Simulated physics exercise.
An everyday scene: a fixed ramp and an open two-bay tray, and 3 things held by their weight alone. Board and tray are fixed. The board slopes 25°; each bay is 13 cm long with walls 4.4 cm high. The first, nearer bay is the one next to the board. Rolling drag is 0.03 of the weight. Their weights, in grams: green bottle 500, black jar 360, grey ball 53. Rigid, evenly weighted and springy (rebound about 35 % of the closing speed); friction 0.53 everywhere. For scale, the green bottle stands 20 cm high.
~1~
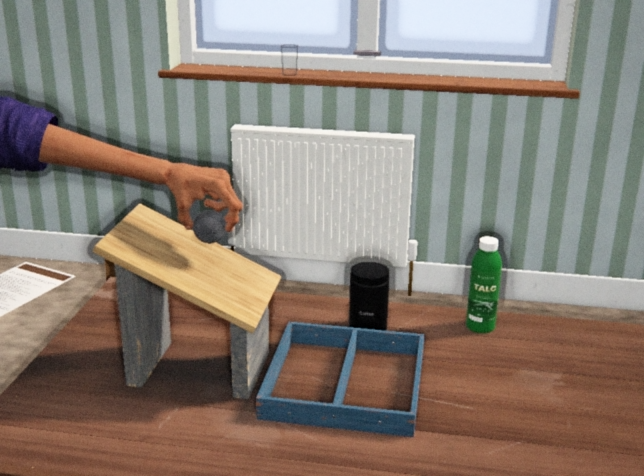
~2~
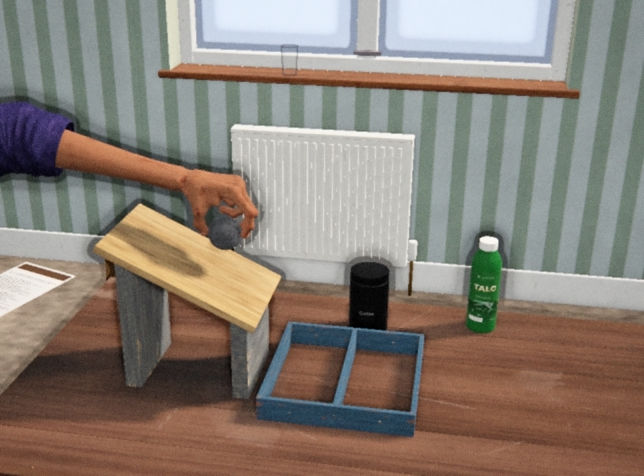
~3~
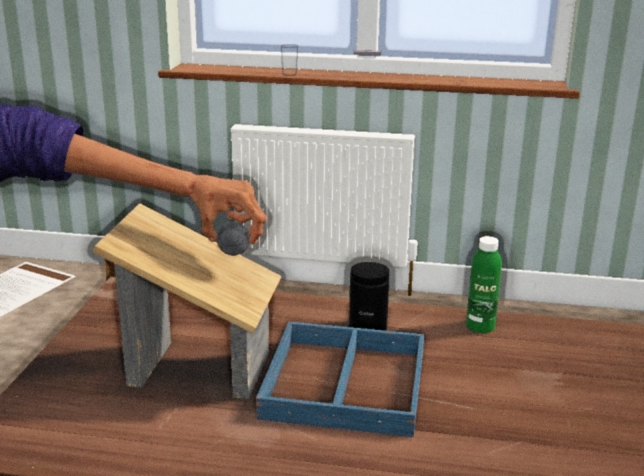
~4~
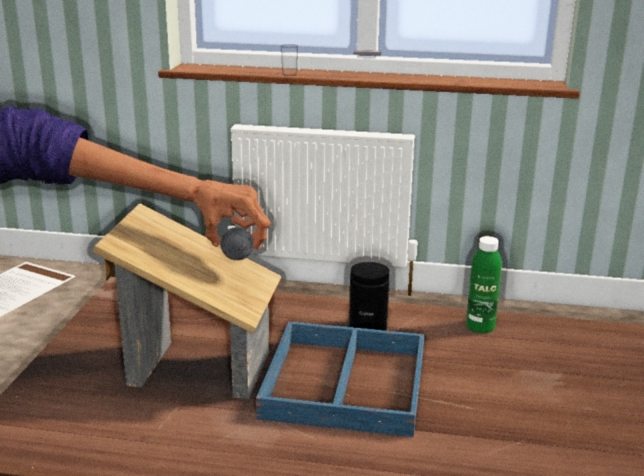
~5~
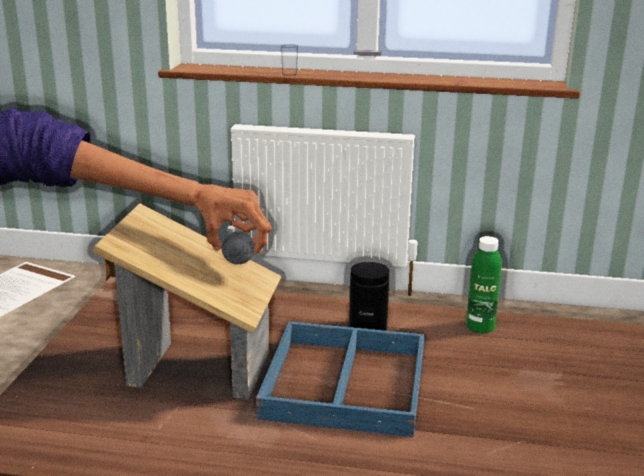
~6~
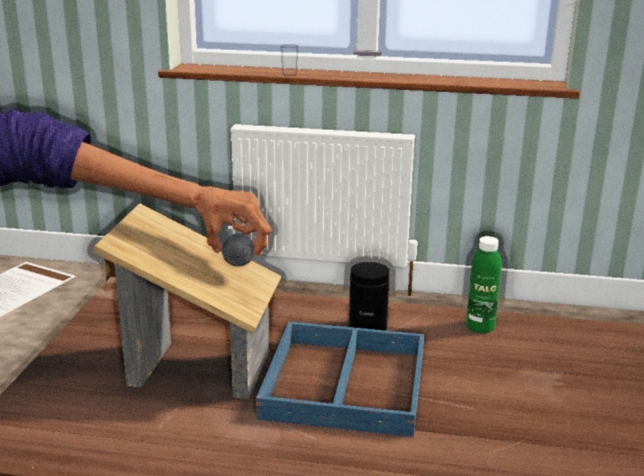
A hand in a purple sleeve carried a small grey ball a short way right and slightly down above a sloping wooden board, then held it still, while the green bottle and black jar stayed put.
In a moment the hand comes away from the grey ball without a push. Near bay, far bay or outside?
It comes to this: Nearer bay.
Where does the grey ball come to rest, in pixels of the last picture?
Around (326, 369).
Then, 0.40 s past the last view, grey ball near (297, 307).
Then, 0.60 s past the last view, grey ball near (301, 355).
Finally, it is in the nearer bay; the bystanders still in place (within 4 cm). Final places as that camera would see them, grey ball near (326, 369).
